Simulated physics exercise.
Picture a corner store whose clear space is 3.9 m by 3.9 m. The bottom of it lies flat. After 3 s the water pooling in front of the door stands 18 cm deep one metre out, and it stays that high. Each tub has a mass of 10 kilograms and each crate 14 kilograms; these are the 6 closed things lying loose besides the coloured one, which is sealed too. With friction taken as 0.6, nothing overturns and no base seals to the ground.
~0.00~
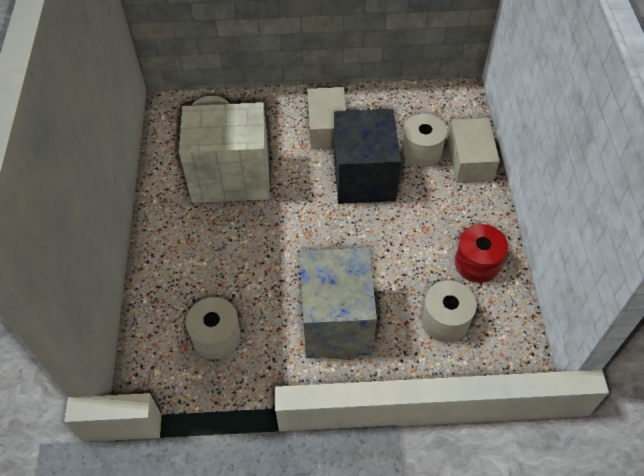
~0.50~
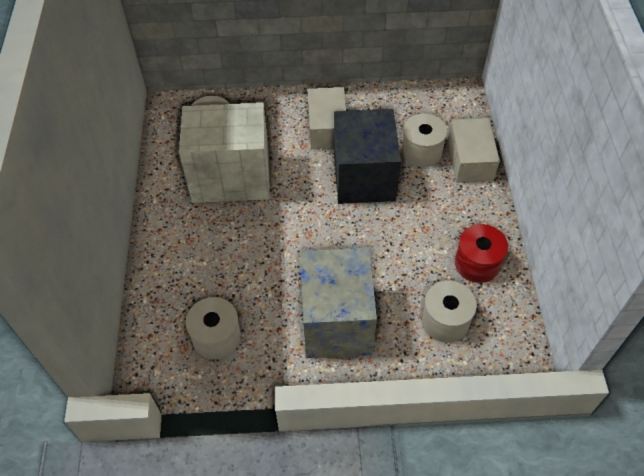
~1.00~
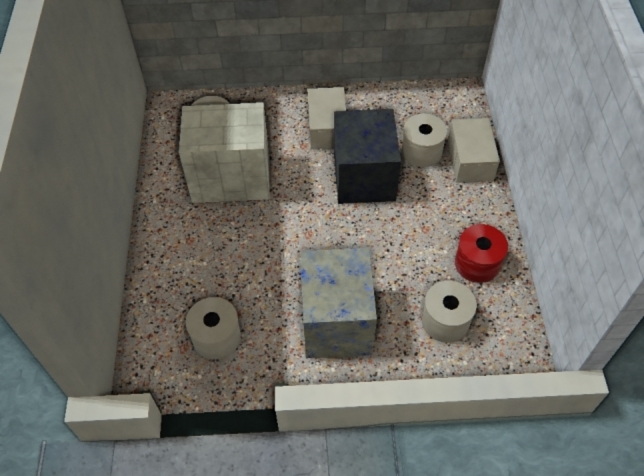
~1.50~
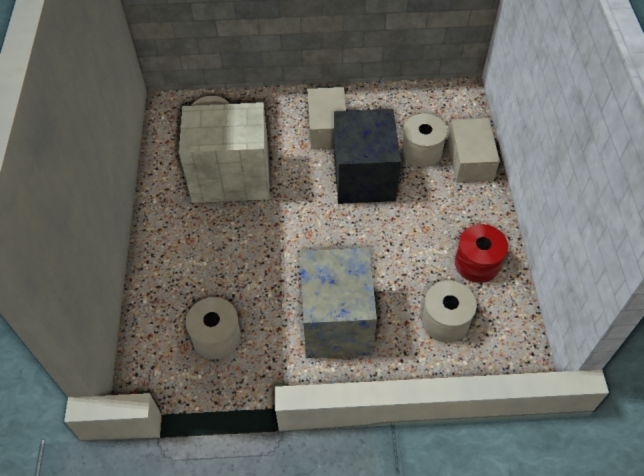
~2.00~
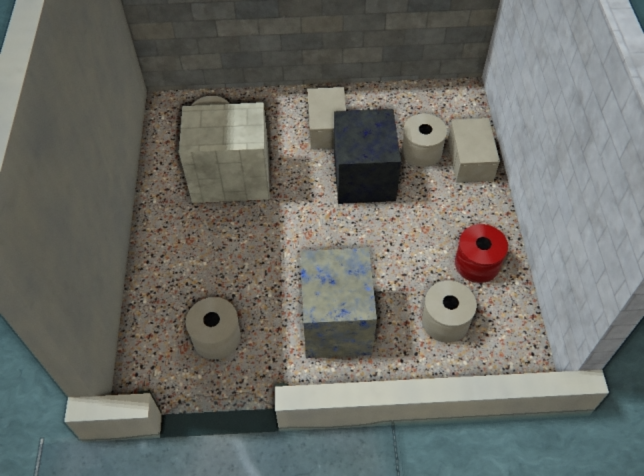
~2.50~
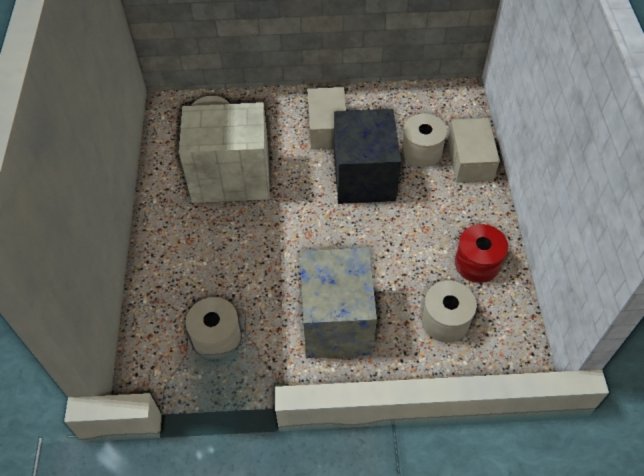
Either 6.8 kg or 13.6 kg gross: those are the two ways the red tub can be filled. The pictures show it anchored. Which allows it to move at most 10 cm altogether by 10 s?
Answer: 6.8 kg.
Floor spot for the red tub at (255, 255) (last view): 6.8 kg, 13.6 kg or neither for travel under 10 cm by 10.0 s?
It turns out that no load succeeds.
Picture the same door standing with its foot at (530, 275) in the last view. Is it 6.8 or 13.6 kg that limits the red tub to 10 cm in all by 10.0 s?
Result: Neither option suffices.
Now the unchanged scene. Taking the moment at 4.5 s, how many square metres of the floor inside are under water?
I'd put it close to 5.5 m2.
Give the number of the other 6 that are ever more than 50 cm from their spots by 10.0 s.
The tally stands at 2.
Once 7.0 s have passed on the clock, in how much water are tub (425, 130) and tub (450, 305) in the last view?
Some 0 cm at the first, some 0 cm at the second.
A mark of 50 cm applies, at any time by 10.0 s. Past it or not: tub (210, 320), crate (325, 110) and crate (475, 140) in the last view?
First exceeds it, then exceeds it, then stays inside.
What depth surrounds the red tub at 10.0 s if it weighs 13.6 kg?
3 cm, roughly.
After 3.5 s the red tub would be 0 cm from its start with 6.8 kg and 0 cm from its start with 13.6 kg; 0 cm of water round it then.
After 4.5 s the red tub would be 0 cm from its start with 6.8 kg and 0 cm from its start with 13.6 kg; 0 cm of water round it then.
After 7.0 s the red tub would be 0 cm from its start with 6.8 kg and 0 cm from its start with 13.6 kg; 1 cm of water round it then.
After 10.0 s the red tub would be 0 cm from its start with 6.8 kg and 0 cm from its start with 13.6 kg; 3 cm of water round it then.
